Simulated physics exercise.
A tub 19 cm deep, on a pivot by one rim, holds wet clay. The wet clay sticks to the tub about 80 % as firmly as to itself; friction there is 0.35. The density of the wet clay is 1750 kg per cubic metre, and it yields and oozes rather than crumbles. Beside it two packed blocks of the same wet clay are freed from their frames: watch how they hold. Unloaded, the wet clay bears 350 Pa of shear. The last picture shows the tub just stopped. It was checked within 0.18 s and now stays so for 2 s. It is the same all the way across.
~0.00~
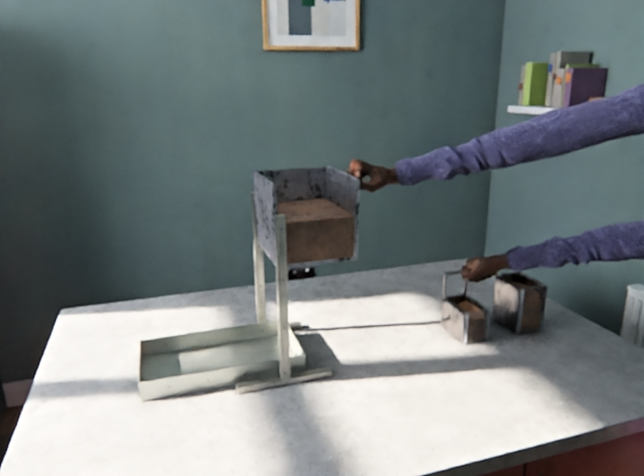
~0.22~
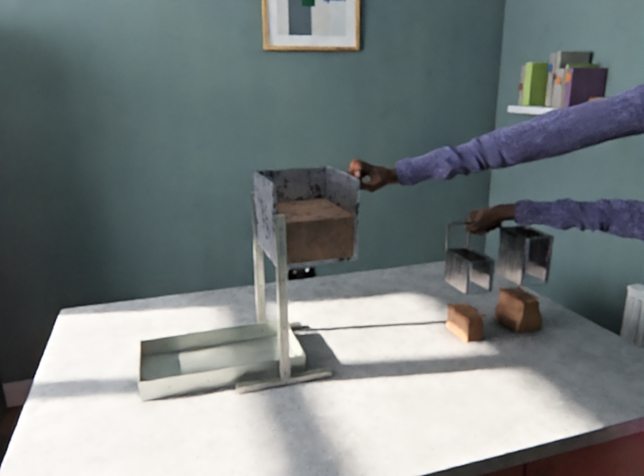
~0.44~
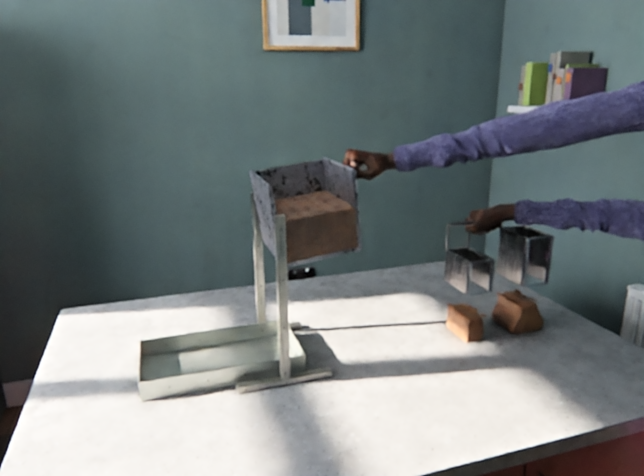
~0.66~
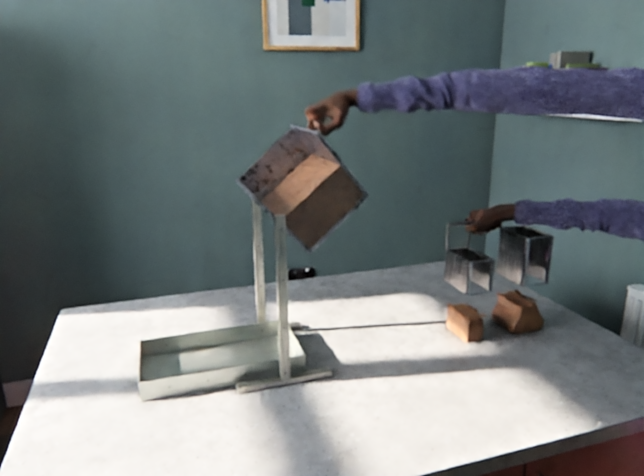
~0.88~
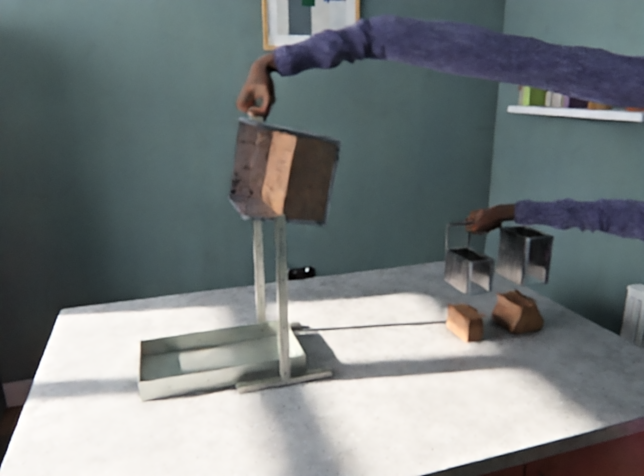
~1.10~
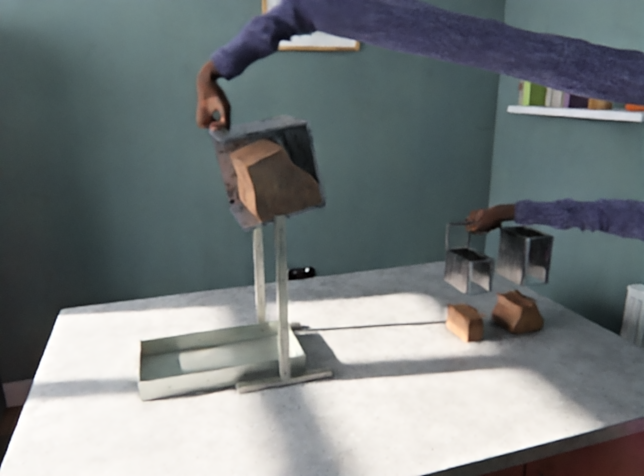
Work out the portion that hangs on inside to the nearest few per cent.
Expect roughly 47 %.
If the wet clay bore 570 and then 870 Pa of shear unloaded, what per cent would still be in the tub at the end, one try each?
In turn about 50 %, 55 %.
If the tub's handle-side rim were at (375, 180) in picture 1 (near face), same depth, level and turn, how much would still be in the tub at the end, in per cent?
Then about 40 %.
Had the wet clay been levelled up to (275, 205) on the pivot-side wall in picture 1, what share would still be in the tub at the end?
Then about 40 %.
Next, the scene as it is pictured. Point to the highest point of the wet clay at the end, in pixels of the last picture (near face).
Around (291, 185).
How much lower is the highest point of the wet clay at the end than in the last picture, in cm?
About 9 cm.
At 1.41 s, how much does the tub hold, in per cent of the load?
Some 55 per cent.
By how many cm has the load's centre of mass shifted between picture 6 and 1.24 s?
Roughly 7 cm.
After 1.24 s, the tub is at 101 degrees and holds 75 %.
After 1.41 s, the tub is at 101 degrees and holds 53 %.
After 1.58 s, the tub is at 101 degrees and holds 52 %.
After 1.75 s, the tub is at 101 degrees and holds 47 %.
After 3.10 s, at the end, the tub is at 101 degrees and holds 47 %.
